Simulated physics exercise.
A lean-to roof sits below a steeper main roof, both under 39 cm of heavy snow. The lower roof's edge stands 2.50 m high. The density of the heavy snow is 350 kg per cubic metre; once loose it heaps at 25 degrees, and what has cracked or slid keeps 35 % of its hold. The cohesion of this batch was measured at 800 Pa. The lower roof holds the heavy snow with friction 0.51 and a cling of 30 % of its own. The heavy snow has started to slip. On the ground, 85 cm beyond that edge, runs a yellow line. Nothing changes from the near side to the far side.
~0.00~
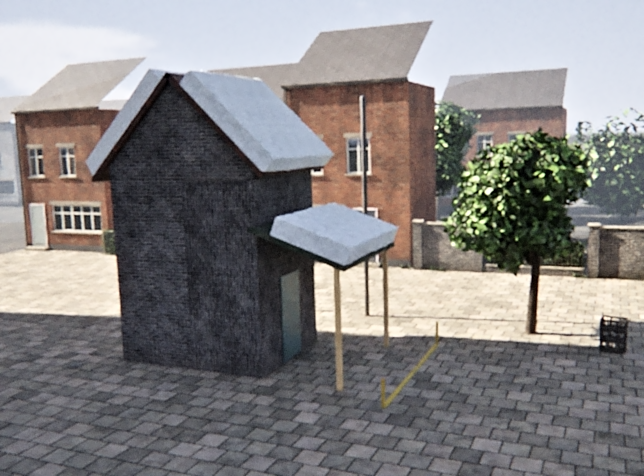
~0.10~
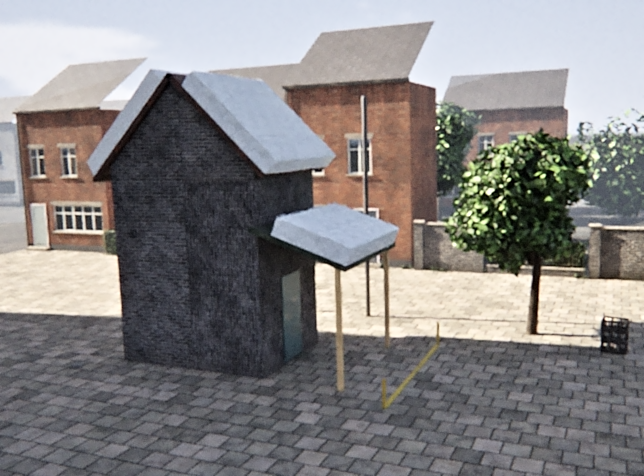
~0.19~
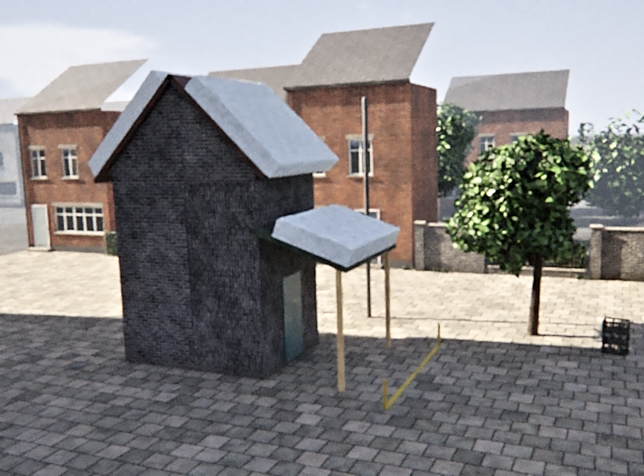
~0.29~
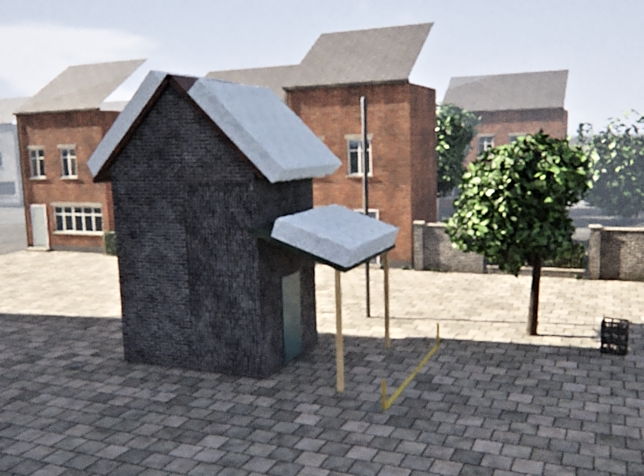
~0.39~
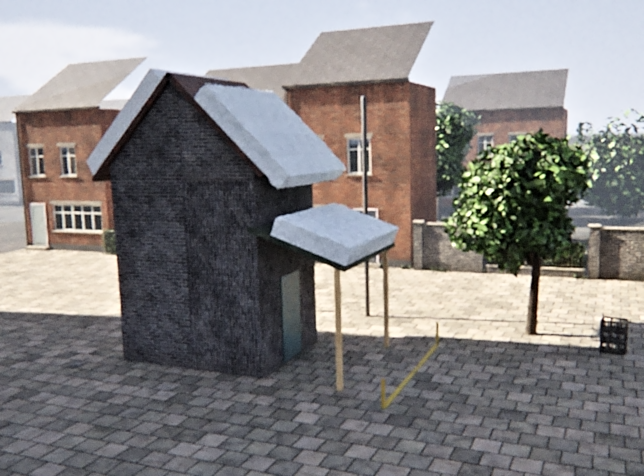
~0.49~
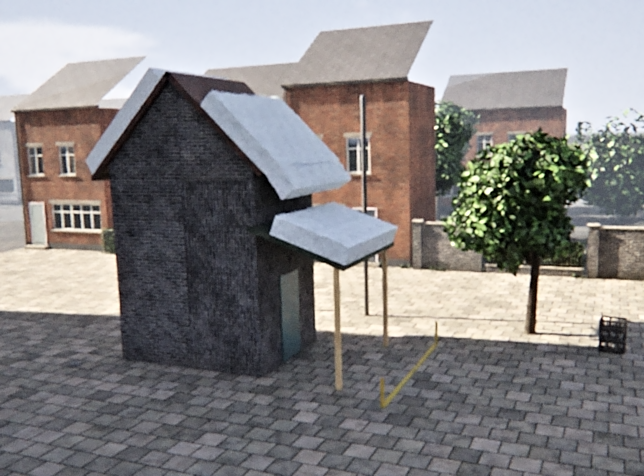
A small dark brick building stands on a grey paved square, seen from slightly above, with red-brick houses and a low wall behind it. Thick white snow covers its steep roof and the lower lean-to roof on thin posts at right, near a yellow ground line, a green tree and a black crate. The main roof's right-hand slab slides slowly down the slope, baring the ridge, while the view barely shifts.
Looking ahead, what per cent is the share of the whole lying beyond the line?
It comes to some 64 %.
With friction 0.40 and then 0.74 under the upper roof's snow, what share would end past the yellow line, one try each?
In that order: 55 %, 40 %.
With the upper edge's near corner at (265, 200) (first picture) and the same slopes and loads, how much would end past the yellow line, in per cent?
Then about 50 %.
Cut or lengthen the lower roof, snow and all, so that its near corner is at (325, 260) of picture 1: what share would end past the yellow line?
Then about 60 %.
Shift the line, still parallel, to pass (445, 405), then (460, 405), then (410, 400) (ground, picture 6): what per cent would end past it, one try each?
In turn about 40 %, 35 %, 55 %.
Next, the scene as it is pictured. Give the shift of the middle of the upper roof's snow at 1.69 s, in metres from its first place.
Roughly 5.4 m.
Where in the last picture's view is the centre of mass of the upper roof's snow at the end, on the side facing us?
At about (457, 378).
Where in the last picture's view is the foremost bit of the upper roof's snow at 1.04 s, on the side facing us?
At about (361, 238).
After 1.04 s, none is below the lower edge and 0 % is past the line.
After 1.69 s, 60 % is below the lower edge and 55 % is past the line.
After 2.35 s, 73 % is below the lower edge and 64 % is past the line.
After 3.00 s, 73 % is below the lower edge and 64 % is past the line.
After 3.10 s, at the end, 73 % is below the lower edge and 64 % is past the line.
